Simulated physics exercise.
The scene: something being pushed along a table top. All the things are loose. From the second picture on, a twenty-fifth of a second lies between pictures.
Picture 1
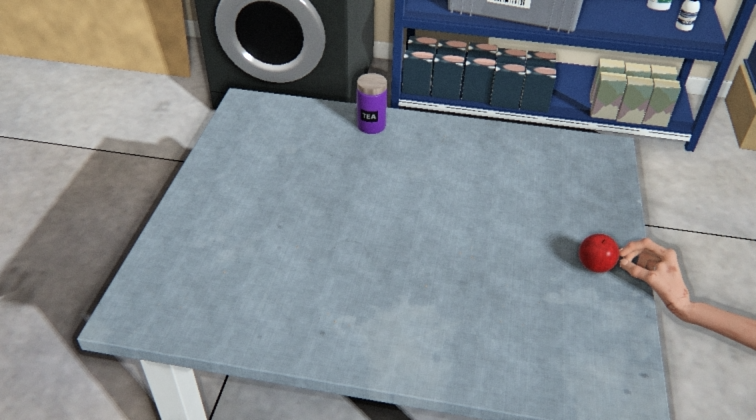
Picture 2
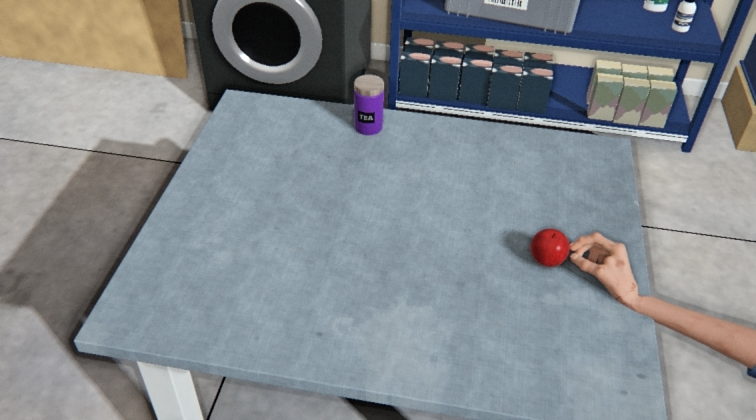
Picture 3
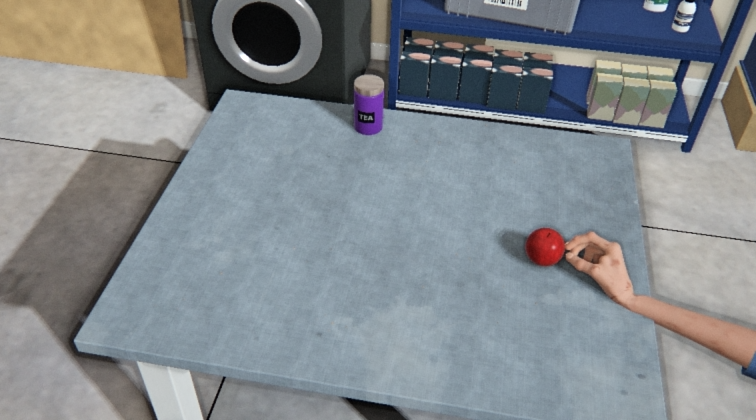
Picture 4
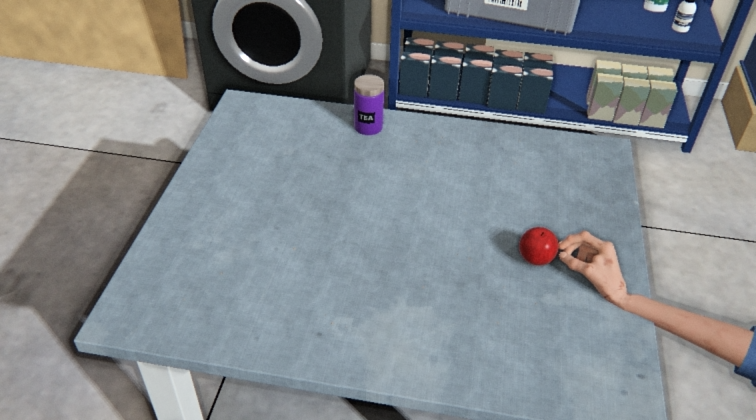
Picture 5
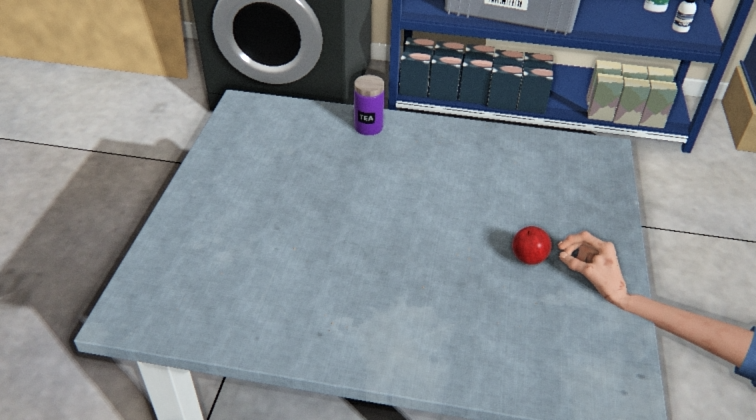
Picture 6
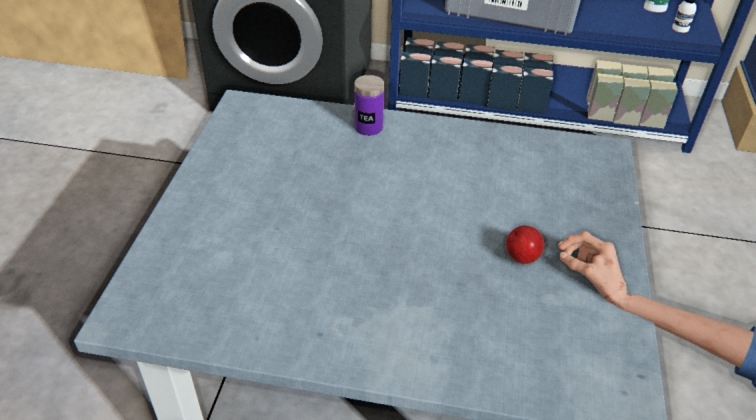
A hand reaches in from the right over a grey table, seen from above at an angle, with a blue shelf and a dark round-fronted unit behind. A red apple sits by the fingertips at the right, and a purple tea canister stands at the back edge. The hand pushes the apple left, then stays still as the apple moves slightly farther left, leaving a small gap.
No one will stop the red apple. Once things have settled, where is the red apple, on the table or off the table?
The red apple is still on the table.
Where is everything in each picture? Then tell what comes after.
Under the hand; red apple (599, 253), in the first picture.
Under the hand; red apple (550, 248), in the second picture.
Under the hand; red apple (545, 247), in the third picture.
Red apple (539, 246), in the fourth picture.
Red apple (531, 246), in the fifth picture.
Red apple (525, 245) displaced a little, in the sixth picture.
Then, 0.20 s past the last view, red apple displaced about its own width near (498, 241).
Then, 0.40 s past the last view, red apple displaced about its own width near (483, 239).
Finally, moved from the start, red apple. Final places as the last picture's camera would see them, red apple near (478, 238).
